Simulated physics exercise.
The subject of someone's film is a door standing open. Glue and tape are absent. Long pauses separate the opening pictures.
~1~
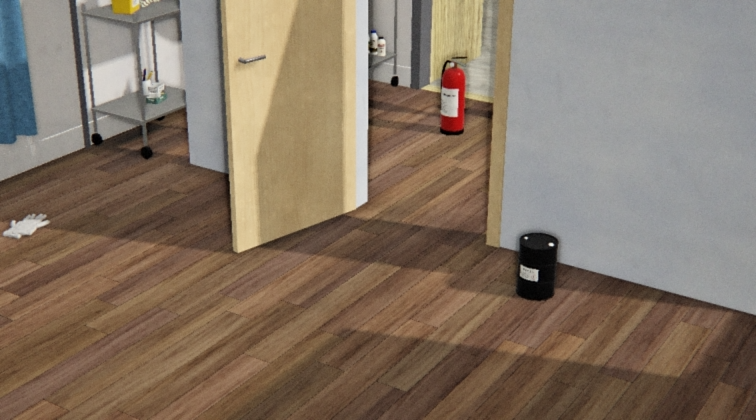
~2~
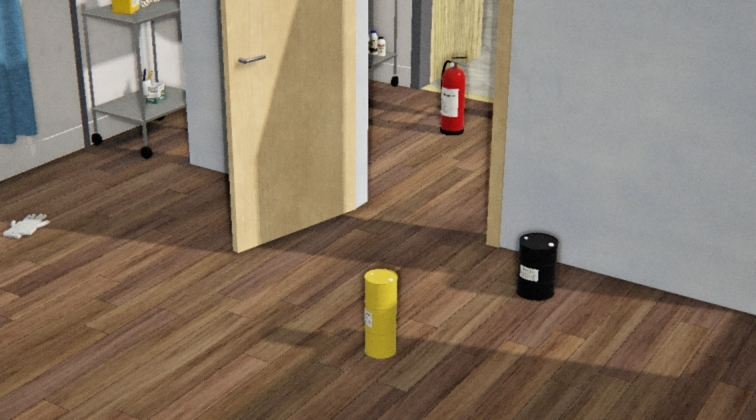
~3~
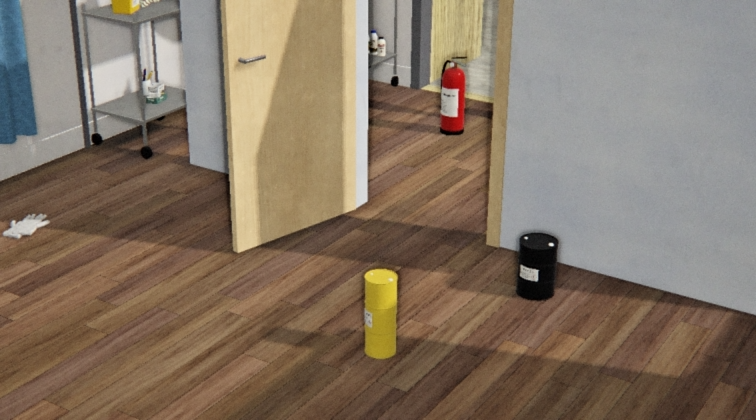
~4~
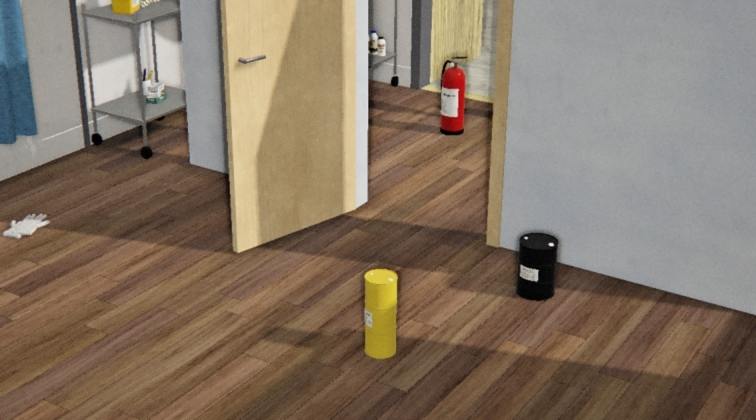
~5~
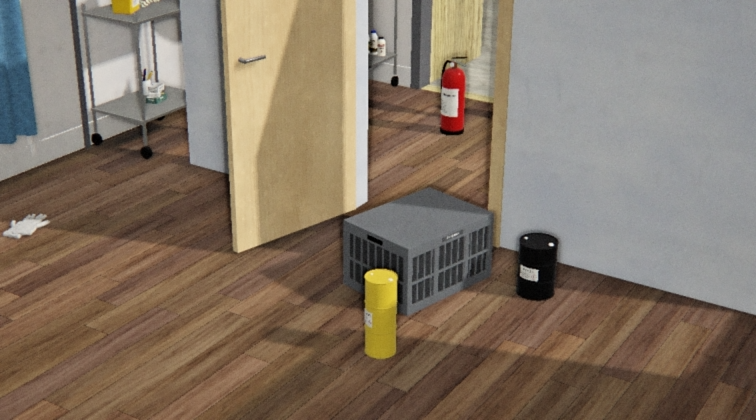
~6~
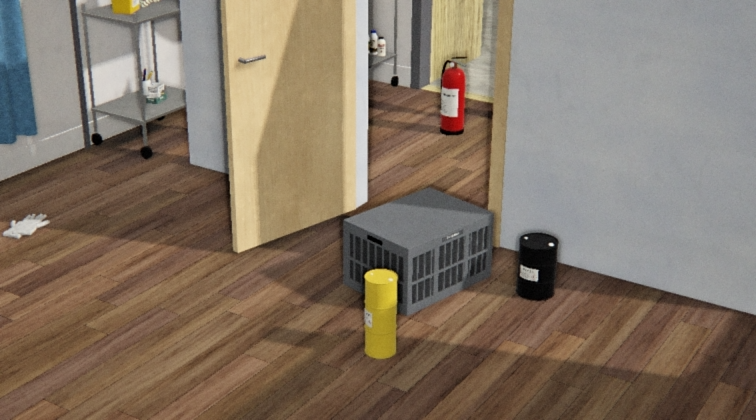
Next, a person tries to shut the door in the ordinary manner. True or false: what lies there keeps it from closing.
True.
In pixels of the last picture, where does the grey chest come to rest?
End point in the final view: About (436, 253).
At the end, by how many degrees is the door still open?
The answer is roughly 45°.
Then, 0.60 s past the last view, door 92° open.
Then, 1.00 s past the last view, door 71° open.
Then, 1.30 s past the last view, door 54° open; grey chest displaced a little near (423, 250).
Then, 1.50 s past the last view, door 48° open; grey chest displaced a little near (430, 252).
Finally, door 45° open; all 3 still in place. Final places as the last picture's camera would see them, grey chest near (436, 253).
